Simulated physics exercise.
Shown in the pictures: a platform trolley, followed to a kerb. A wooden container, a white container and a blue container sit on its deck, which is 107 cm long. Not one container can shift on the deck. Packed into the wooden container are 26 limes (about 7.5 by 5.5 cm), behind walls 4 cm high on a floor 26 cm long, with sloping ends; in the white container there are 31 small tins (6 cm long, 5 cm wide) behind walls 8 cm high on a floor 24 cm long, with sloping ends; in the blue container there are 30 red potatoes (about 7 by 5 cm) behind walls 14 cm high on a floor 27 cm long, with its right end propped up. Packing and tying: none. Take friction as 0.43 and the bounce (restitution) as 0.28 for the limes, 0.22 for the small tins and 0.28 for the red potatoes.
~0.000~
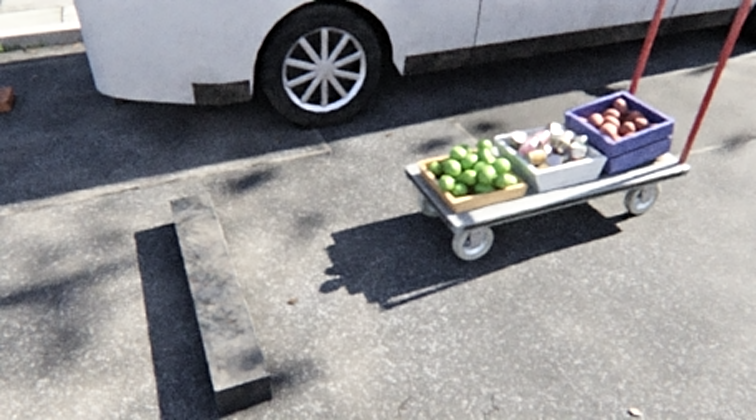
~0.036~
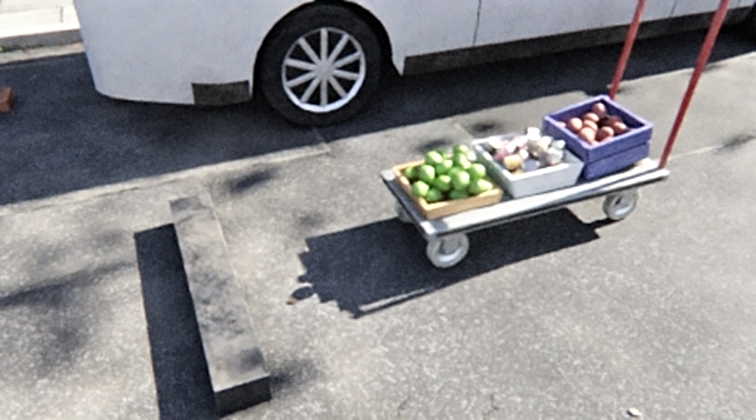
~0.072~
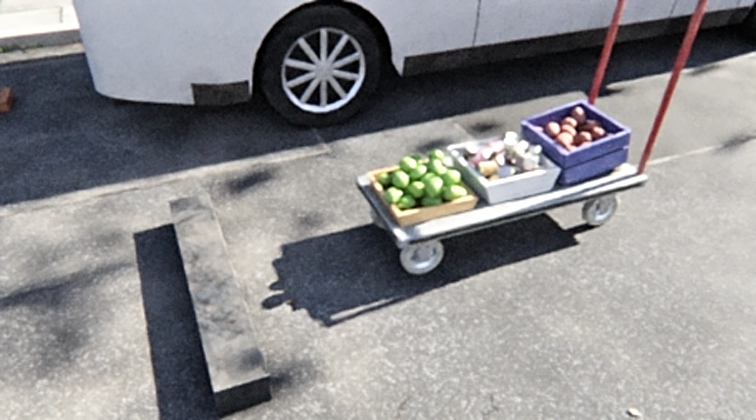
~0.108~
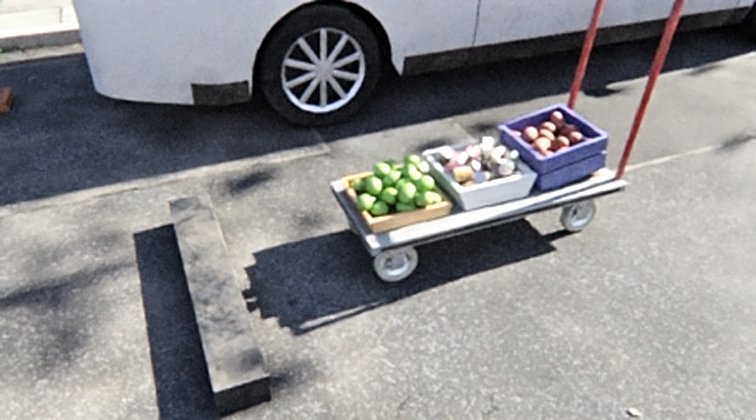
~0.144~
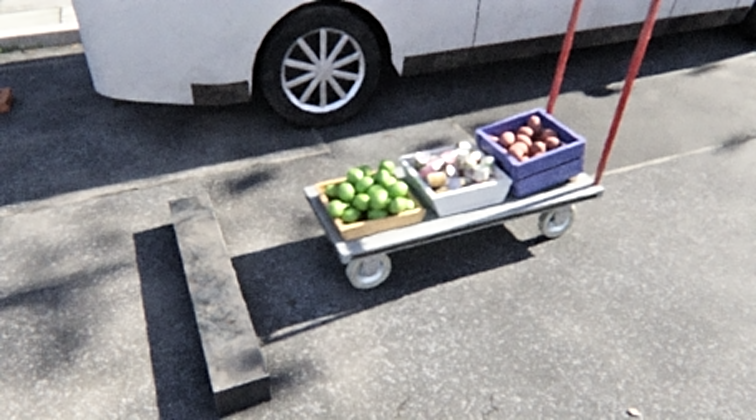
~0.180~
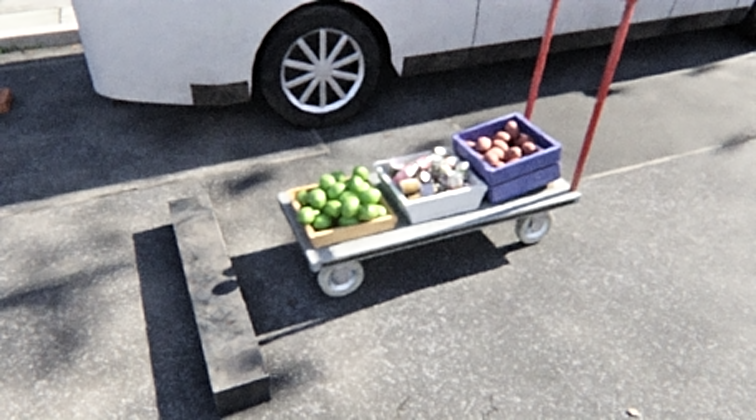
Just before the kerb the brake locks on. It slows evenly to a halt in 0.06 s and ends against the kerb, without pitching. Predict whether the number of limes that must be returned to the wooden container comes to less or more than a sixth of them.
Kept in: Short of five sixths.
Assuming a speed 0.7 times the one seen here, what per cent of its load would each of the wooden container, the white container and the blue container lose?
Wooden container 40, white container 20, blue container 0 per cent.
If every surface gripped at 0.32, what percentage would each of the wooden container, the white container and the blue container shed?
Wooden container 40, white container 30, blue container 0 per cent.
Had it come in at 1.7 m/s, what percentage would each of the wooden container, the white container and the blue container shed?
In that case the wooden container sheds 30 per cent of its load, the white container 10 per cent, and the blue container 0 per cent.
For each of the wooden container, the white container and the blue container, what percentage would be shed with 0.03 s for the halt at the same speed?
With that change, wooden container 40 per cent, white container 40 per cent, blue container 10 per cent.
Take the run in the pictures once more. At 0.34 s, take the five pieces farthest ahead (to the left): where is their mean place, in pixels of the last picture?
I'd say near (204, 225).
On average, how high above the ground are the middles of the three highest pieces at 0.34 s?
Their middles average near 40 cm high.
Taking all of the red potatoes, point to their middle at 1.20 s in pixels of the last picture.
In the last view they're centred near (431, 176).
After 0.24 s, the brake bites.
After 0.34 s, 4 of 26 out of the wooden container, 2 of 31 out of the white container and 0 of 30 out of the blue container.
After 0.46 s, 11 of 26 out of the wooden container, 7 of 31 out of the white container and 1 of 30 out of the blue container.
After 0.69 s, 11 of 26 out of the wooden container, 8 of 31 out of the white container and 2 of 30 out of the blue container.
Final count (at 1.20 s), 11 of 26 out of the wooden container, 8 of 31 out of the white container and 2 of 30 out of the blue container. Asked share, 11 of 26, 42 per cent.
